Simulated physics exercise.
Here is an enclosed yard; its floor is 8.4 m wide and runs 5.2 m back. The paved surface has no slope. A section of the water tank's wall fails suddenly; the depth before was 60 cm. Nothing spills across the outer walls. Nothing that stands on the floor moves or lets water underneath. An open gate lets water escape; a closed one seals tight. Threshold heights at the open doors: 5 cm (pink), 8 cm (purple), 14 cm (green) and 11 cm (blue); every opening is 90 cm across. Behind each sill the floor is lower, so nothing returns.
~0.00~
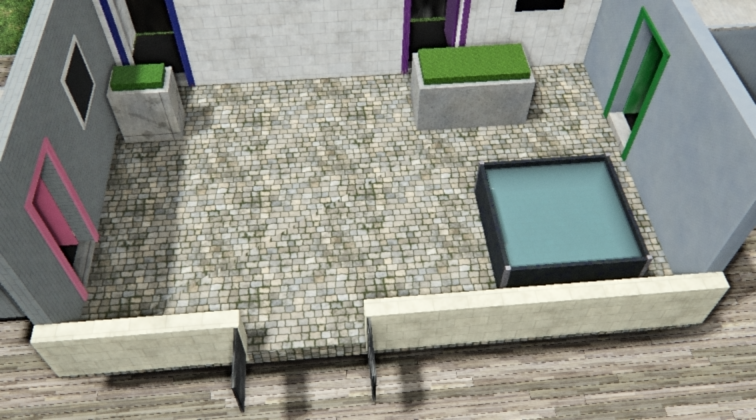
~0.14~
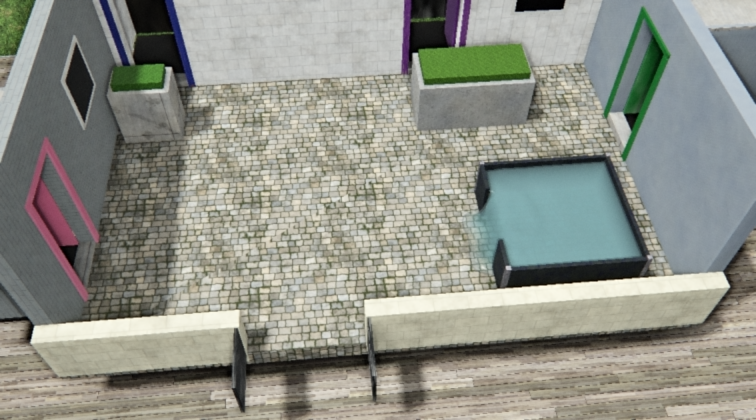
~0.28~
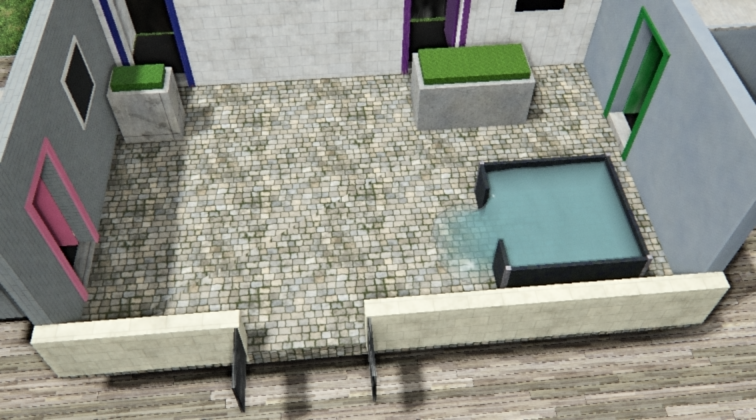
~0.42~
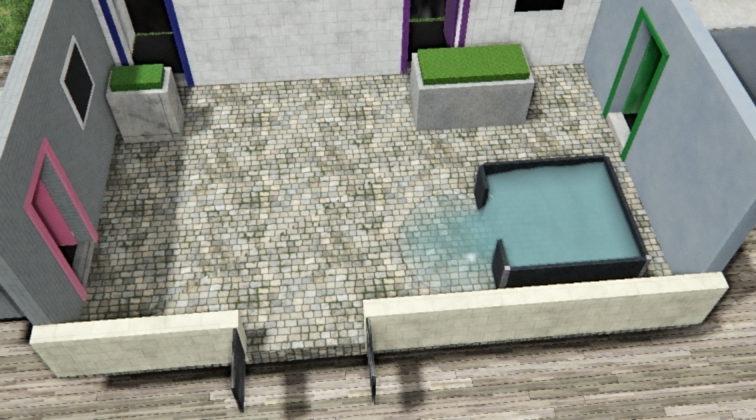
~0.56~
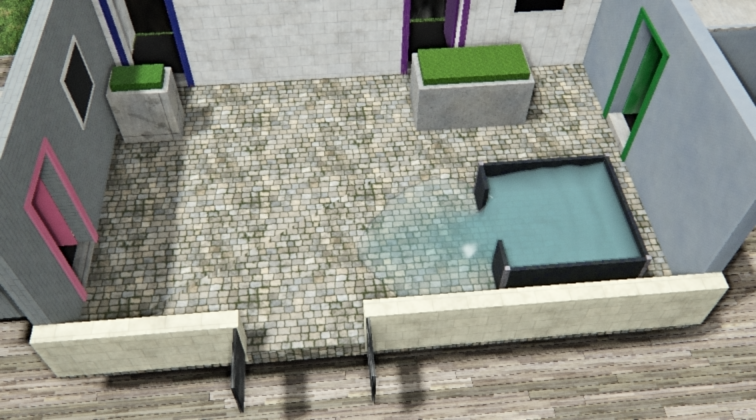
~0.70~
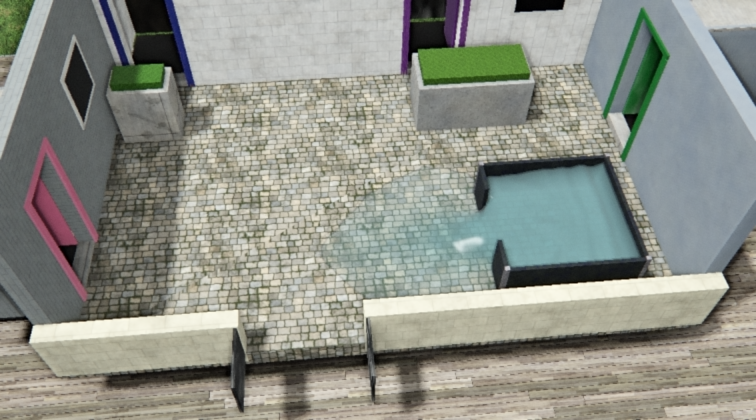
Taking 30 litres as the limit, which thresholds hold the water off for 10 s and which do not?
Door by door: At the pink door it exceeds the limit; at the purple door it does not reach the limit; at the green door it keeps below the limit; at the blue door it keeps below the limit.
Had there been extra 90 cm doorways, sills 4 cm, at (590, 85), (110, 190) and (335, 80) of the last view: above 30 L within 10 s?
In turn: Below, past it, under.
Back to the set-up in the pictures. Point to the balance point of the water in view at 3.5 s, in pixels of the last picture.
At about (391, 235).
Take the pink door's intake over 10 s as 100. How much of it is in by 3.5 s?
About 25 per cent.
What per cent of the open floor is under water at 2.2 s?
Some 50 per cent of it.
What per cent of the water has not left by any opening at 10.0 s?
Roughly 84 in a hundred.
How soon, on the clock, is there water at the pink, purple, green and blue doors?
Arrival: Pink 2.2 s, purple 8.5 s, green not in the 10 s, blue 3.4 s.
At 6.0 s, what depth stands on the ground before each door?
In cm: Pink 11, purple 0, green 0, blue 10.
After 1.4 s water covers 30 % of the floor and is deepest (34 cm) near (481, 243); pink door not reached, purple door not reached, green door not reached, blue door not reached.
After 2.2 s water covers 50 % of the floor and is deepest (24 cm) near (481, 243); pink door 3 cm at the sill, 0 L in, purple door not reached, green door not reached, blue door not reached.
After 3.5 s water covers 65 % of the floor and is deepest (22 cm) near (107, 324); pink door 17 cm at the sill, 34 L in, purple door not reached, green door not reached, blue door 5 cm at the sill, 0 L in.
After 6.0 s water covers 65 % of the floor and is deepest (12 cm) near (84, 304); pink door 11 cm at the sill, 99 L in, purple door not reached, green door not reached, blue door 10 cm at the sill, 0 L in.
After 10.0 s water covers 75 % of the floor and is deepest (10 cm) near (399, 106); pink door 7 cm at the sill, 138 L in, purple door 5 cm at the sill, 0 L in, green door not reached, blue door 6 cm at the sill, 0 L in.
